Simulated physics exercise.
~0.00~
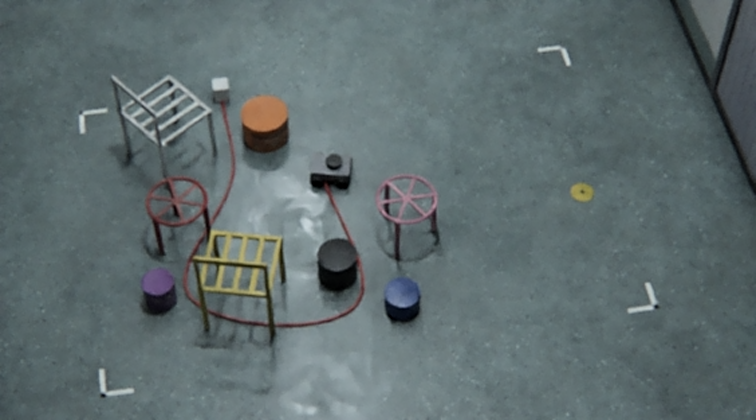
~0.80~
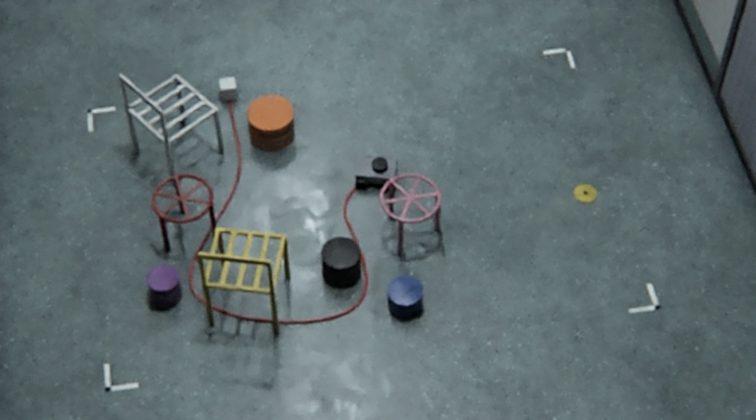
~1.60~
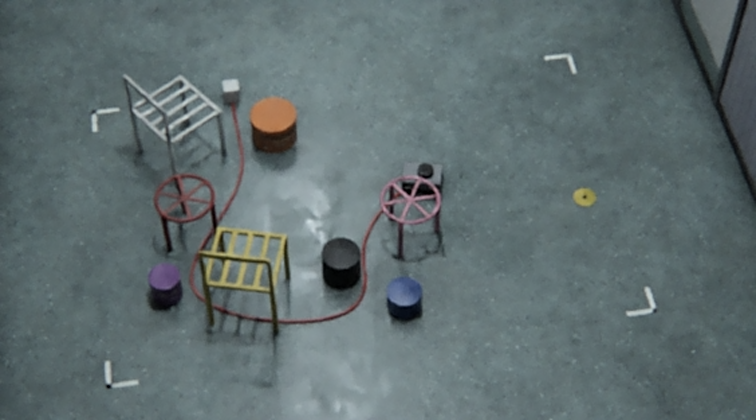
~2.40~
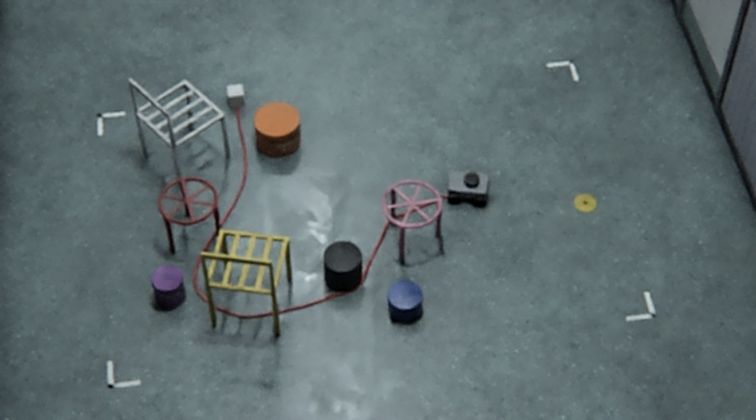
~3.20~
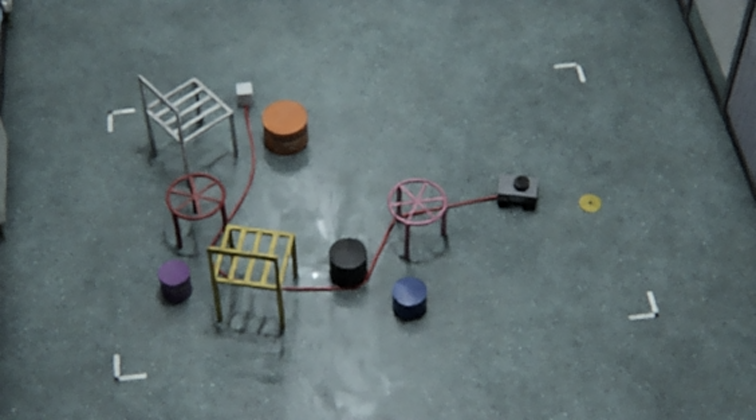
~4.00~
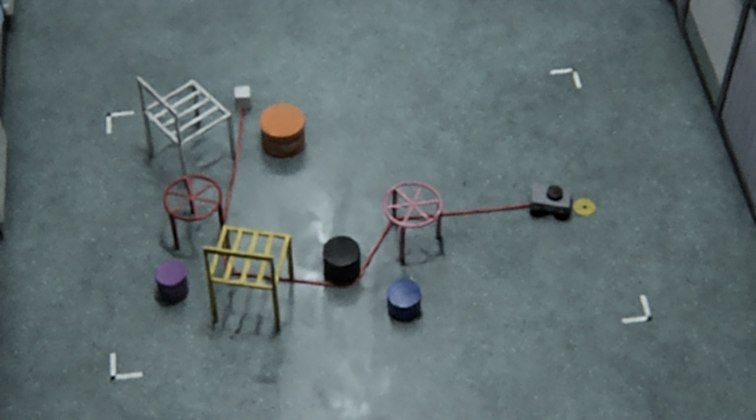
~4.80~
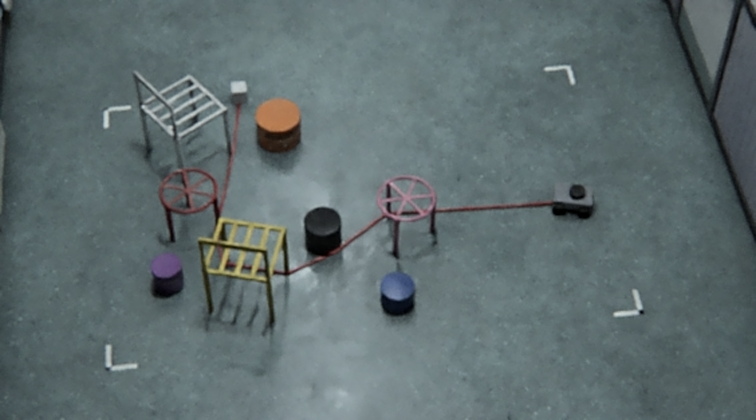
Small dark cart rolling right past stools, chairs and tubs, pulling its red lead straighter until the black tub shifts up-left.
